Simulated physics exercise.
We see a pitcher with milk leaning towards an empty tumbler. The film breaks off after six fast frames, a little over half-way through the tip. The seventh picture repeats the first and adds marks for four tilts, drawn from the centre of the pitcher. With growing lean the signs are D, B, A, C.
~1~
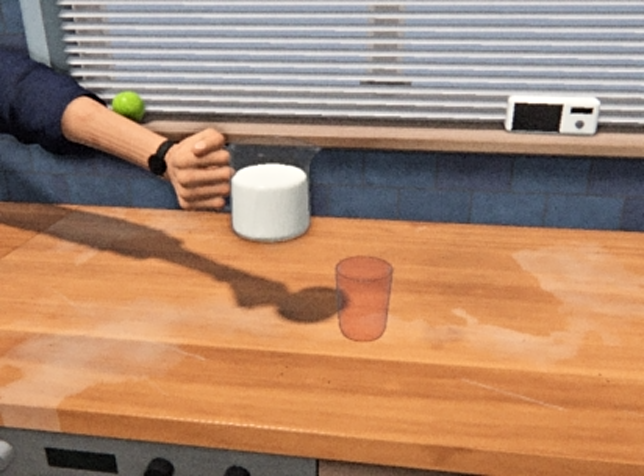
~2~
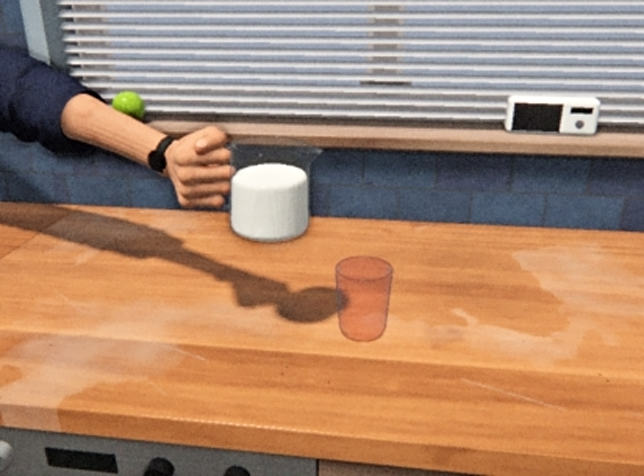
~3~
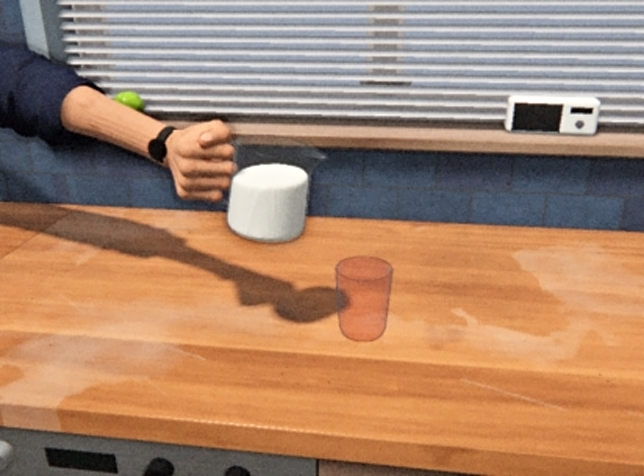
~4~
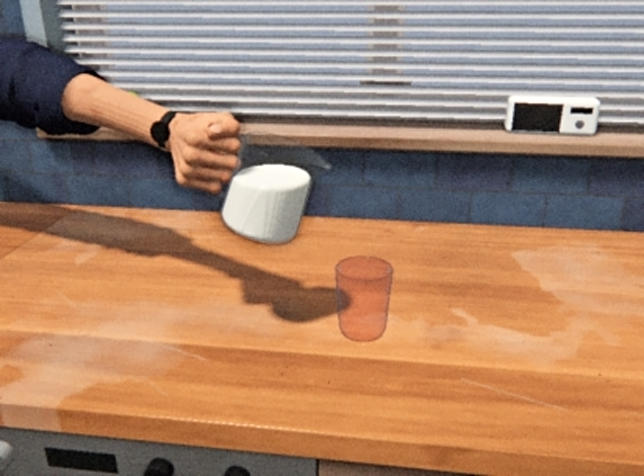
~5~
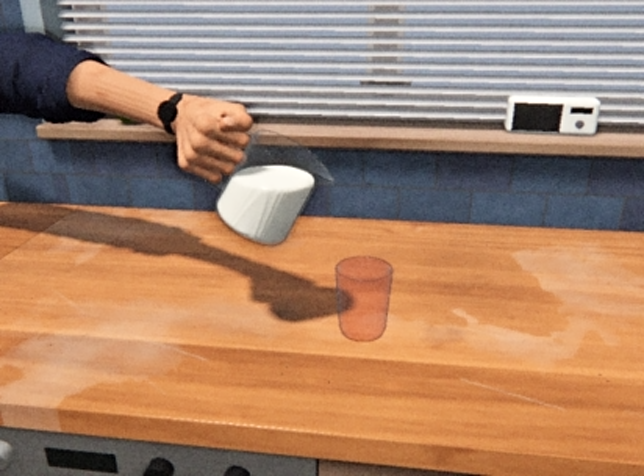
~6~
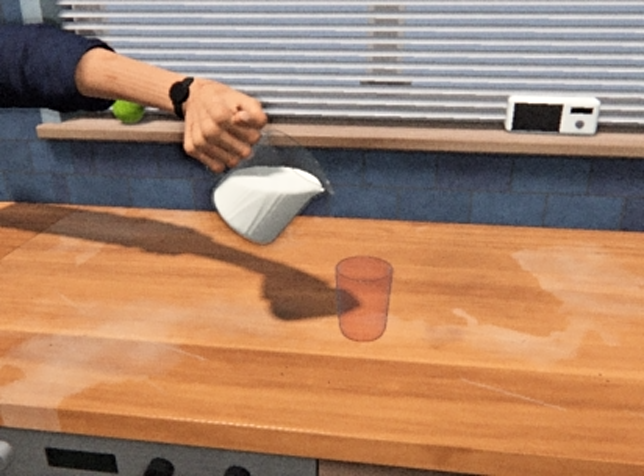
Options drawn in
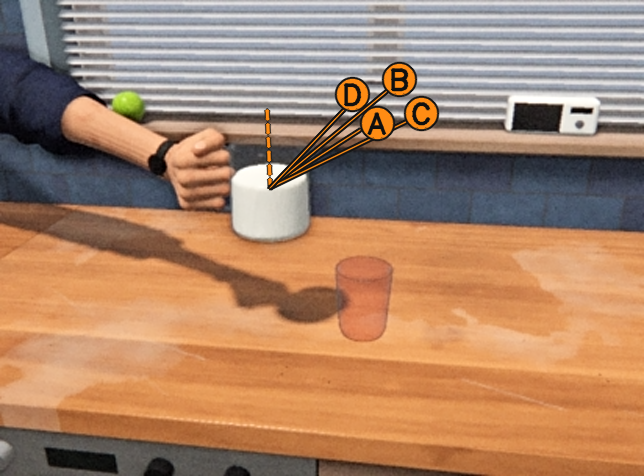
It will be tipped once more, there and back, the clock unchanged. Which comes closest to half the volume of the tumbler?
Go for C.
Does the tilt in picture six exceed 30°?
Yes.
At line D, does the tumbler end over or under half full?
Under.
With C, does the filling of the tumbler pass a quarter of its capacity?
Yes.
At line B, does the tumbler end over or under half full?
Under.
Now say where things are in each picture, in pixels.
In the first picture, upright, lip at (319, 149); rim of the tumbler round (364, 268); nothing has left yet.
In the second picture, tipped about 2°, lip at (321, 151); nothing has left yet.
In the third picture, tipped about 8°, lip at (325, 157); nothing has left yet.
In the fourth picture, tipped about 18°, lip at (330, 167); nothing has left yet.
In the fifth picture, tipped about 29°, lip at (333, 179); nothing has left yet.
In the sixth picture, tipped about 42°, lip at (334, 193); nothing has left yet.
In orange, A at (360, 129); B at (387, 91); C at (406, 121); D at (343, 109).
With A, the tumbler ends with about 32 % of what it can hold.
With B, the tumbler ends with about 18 % of what it can hold.
With C, the tumbler ends with about 49 % of what it can hold.
With D, the tumbler ends with about 8 % of what it can hold.
